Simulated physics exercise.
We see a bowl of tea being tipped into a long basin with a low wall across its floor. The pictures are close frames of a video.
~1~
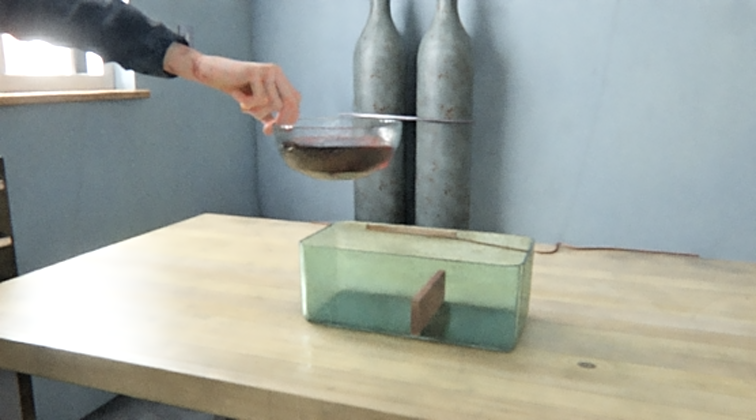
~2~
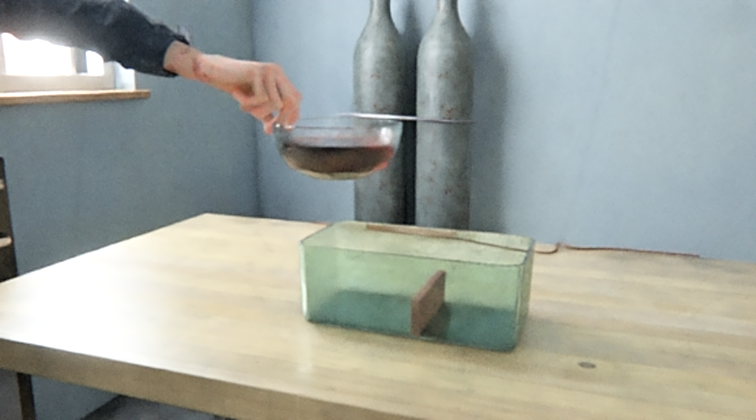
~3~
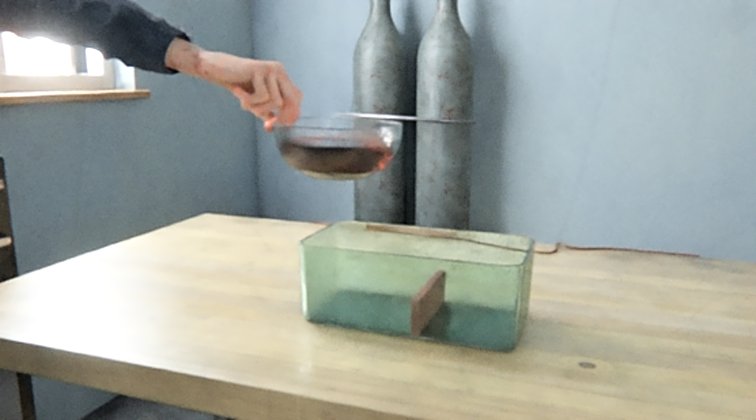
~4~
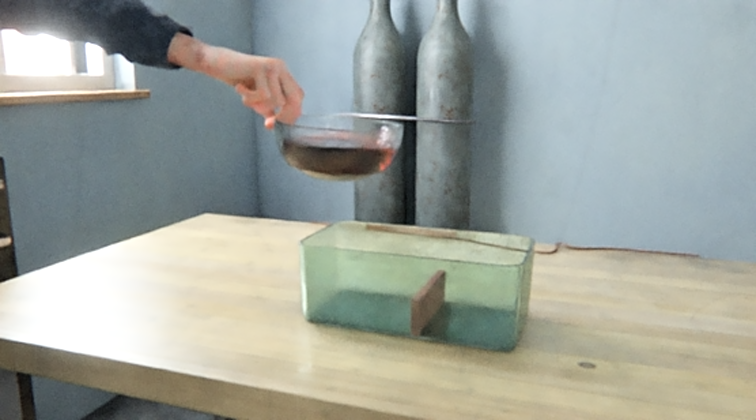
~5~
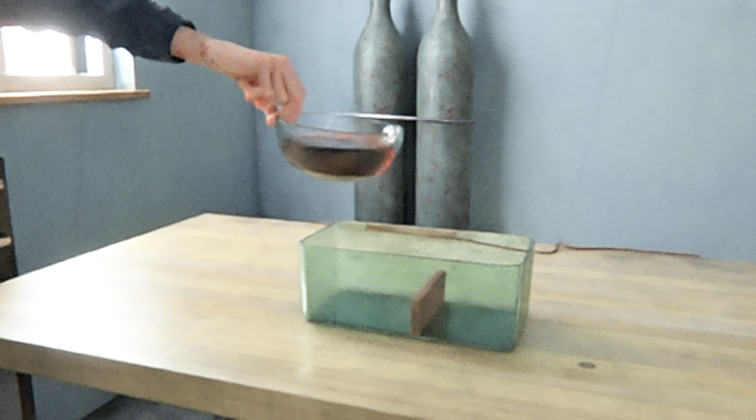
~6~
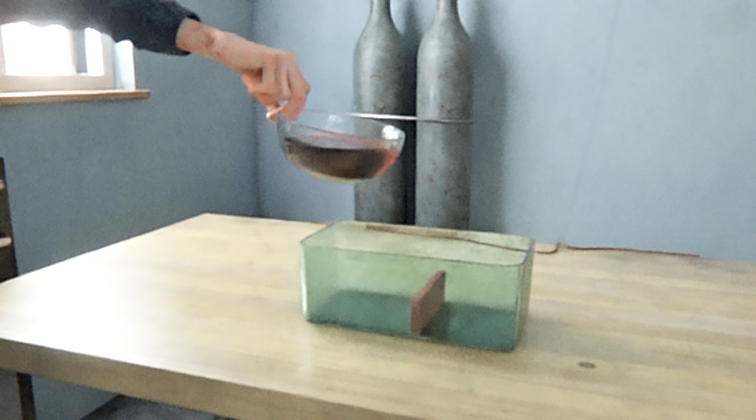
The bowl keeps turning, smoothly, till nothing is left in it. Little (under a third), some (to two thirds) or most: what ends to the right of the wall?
The share right of the wall is from a third to two thirds.
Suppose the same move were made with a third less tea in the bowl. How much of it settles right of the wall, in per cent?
Near 25 %.
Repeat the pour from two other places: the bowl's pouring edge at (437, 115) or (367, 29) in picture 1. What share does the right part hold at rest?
About 80 and 30 per cent.
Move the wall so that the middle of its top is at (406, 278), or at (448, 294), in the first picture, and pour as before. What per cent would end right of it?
The first gives 75 %, the second 20 %.
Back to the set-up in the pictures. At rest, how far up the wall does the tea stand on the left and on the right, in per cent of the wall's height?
The left part 40 per cent, the right part 40.
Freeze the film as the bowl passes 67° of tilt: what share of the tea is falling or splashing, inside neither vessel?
It comes to 40 per cent or so.
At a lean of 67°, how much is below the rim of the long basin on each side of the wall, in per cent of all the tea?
Some 5 per cent left and 10 right.
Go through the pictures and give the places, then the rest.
It leans 0°; its right rim is at (398, 126); the tea meets the walls at (288, 139) and (395, 144); the long basin's rim runs from (318, 233) to (529, 253); the wall's top is at (430, 285), in the first frame.
It leans 0°; its right rim is at (398, 127); the tea meets the walls at (288, 140) and (395, 144), in the second frame.
It leans 2°; its right rim is at (398, 128); the tea meets the walls at (288, 139) and (395, 145), in the third frame.
It leans 4°; its right rim is at (399, 131); the tea meets the walls at (288, 138) and (395, 146), in the fourth frame.
It leans 7°; its right rim is at (400, 135); the tea meets the walls at (289, 137) and (396, 147), in the fifth frame.
It leans 11°; its right rim is at (401, 139); the tea meets the walls at (291, 137) and (397, 148), in the sixth frame.
A moment on, the bowl is tipped part way and 46 per cent is still to pour, 4 is left of the wall and 10 right of it.
Next, the bowl is tipped on its side and 4 per cent is still to pour, 47 is left of the wall and 43 right of it.
Then the bowl is tipped on its side and 0 per cent is still to pour, 57 is left of the wall and 42 right of it.
Later the bowl is tipped on its side and 0 per cent is still to pour, 57 is left of the wall and 42 right of it.
In the end 57 per cent lies left of the wall, 42 right of it and 1 outside.
